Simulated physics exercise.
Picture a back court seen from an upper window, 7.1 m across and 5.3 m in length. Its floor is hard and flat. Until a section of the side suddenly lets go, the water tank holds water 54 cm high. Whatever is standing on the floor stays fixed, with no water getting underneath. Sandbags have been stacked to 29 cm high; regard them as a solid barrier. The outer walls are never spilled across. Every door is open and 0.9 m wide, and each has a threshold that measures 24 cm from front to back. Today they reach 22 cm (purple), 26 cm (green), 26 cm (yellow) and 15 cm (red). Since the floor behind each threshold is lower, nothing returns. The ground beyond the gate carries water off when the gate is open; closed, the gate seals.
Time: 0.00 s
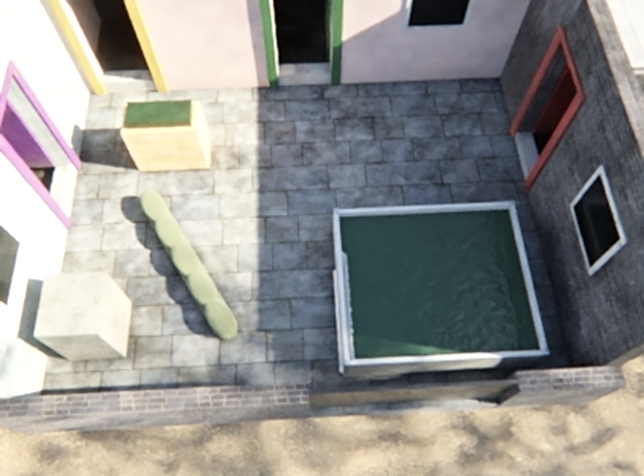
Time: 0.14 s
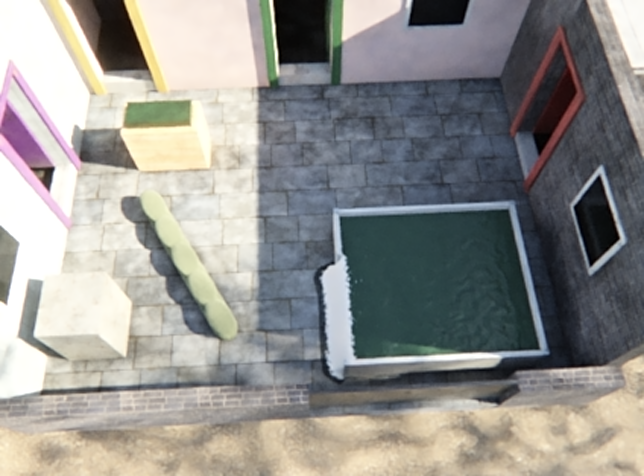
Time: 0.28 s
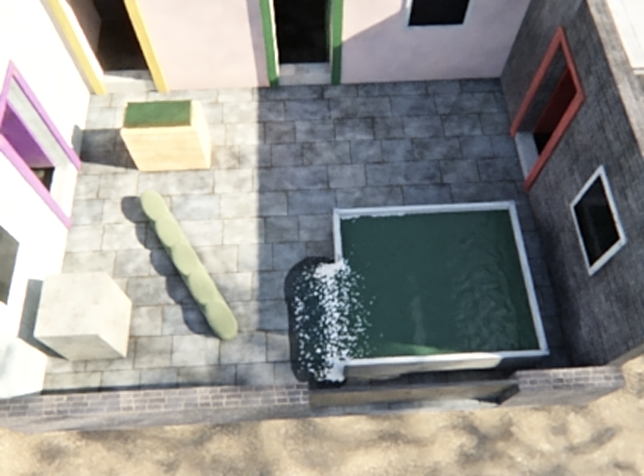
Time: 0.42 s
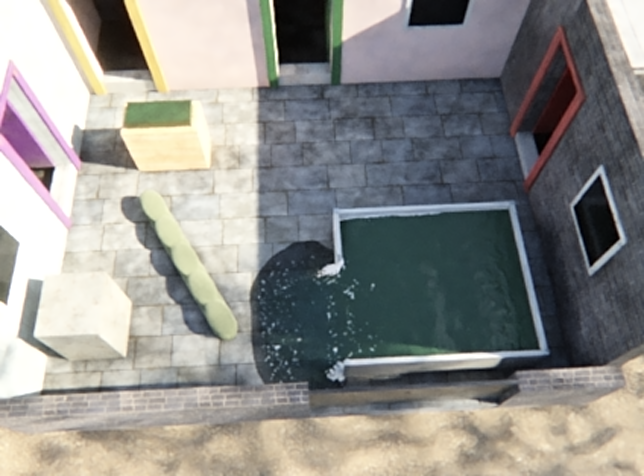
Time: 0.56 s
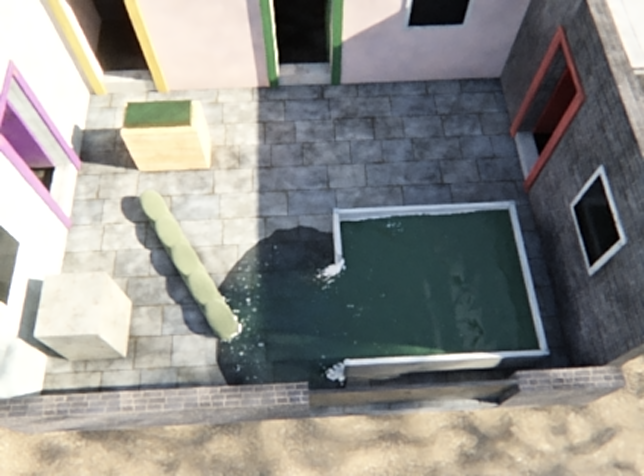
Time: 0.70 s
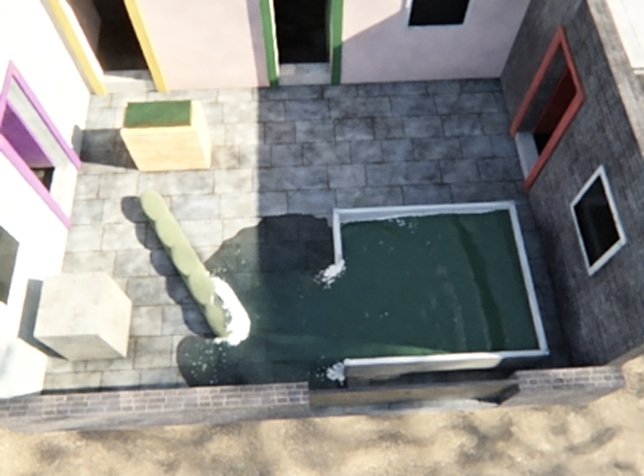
Green water pouring from the left side of a white-rimmed tank, spreading across courtyard paving and foaming against a row of sandbags.
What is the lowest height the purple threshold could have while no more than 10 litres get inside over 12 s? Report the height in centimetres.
17 cm.
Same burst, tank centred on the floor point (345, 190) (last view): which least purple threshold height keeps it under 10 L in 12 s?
Minimum: Approx. 25 cm.
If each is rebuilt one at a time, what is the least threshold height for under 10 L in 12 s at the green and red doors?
Some 9.0 cm for green, some 10.0 cm for red.
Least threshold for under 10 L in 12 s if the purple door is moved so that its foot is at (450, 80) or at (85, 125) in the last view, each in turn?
Around 8.5 and 14.5 cm respectively.
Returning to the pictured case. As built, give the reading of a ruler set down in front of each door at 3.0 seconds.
Depths in cm: Purple 18, green 0, yellow 0, red 0.
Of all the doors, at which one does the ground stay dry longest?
That would be the red door.
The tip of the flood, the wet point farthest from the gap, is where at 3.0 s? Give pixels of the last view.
I'd put the front's tip around (84, 130).
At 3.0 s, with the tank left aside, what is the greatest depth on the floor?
I'd put it near 40 cm.
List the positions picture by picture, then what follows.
The first picture shows still water, 54 cm deep, in the water tank at (434, 280); the purple door at (45, 159) is dry.
In the second picture, water pours out at (344, 315) and has run 0.3 m, to (324, 333); about 10 cm deep outside, 54 cm at the back.
In the third picture, the front is at (294, 334), 0.7 m from the gap at (344, 316); 1.1 m2 of floor is wet, 54 cm left at the back.
In the fourth picture, the gap is at (344, 316), the front 1.2 m out at (260, 353); the back of the water tank holds 54 cm.
In the fifth picture, water pours out at (344, 316) and has run 1.7 m, to (222, 297); about 7 cm deep outside, 54 cm at the back.
In the sixth picture, the front is at (184, 361), 2.2 m from the gap at (344, 316); 4.1 m2 of floor is wet, 54 cm left at the back; the purple door at (45, 159), 4.6 m from the gap, is still 2.5 m from the nearest water.
After 1.4 s water covers 20 % of the floor, deepest (34 cm) near (247, 320); it has not reached the purple door.
After 3.0 s water covers 50 % of the floor, deepest (40 cm) near (86, 366); 18 cm at the purple door, 0 litres in over its 22 cm threshold.
After 12.0 s water covers 95 % of the floor, deepest (16 cm) near (570, 382); 8 cm at the purple door, 0 litres in over its 22 cm threshold.
At the purple door as built, the water arrived by 2.4 s and peaked near 19 cm at 4.8 s.
With a threshold of 14.5 cm, 26 litres would have come in within the 12 s; with 19.5 cm, 3 litres. So under 10 litres takes about 17 cm.
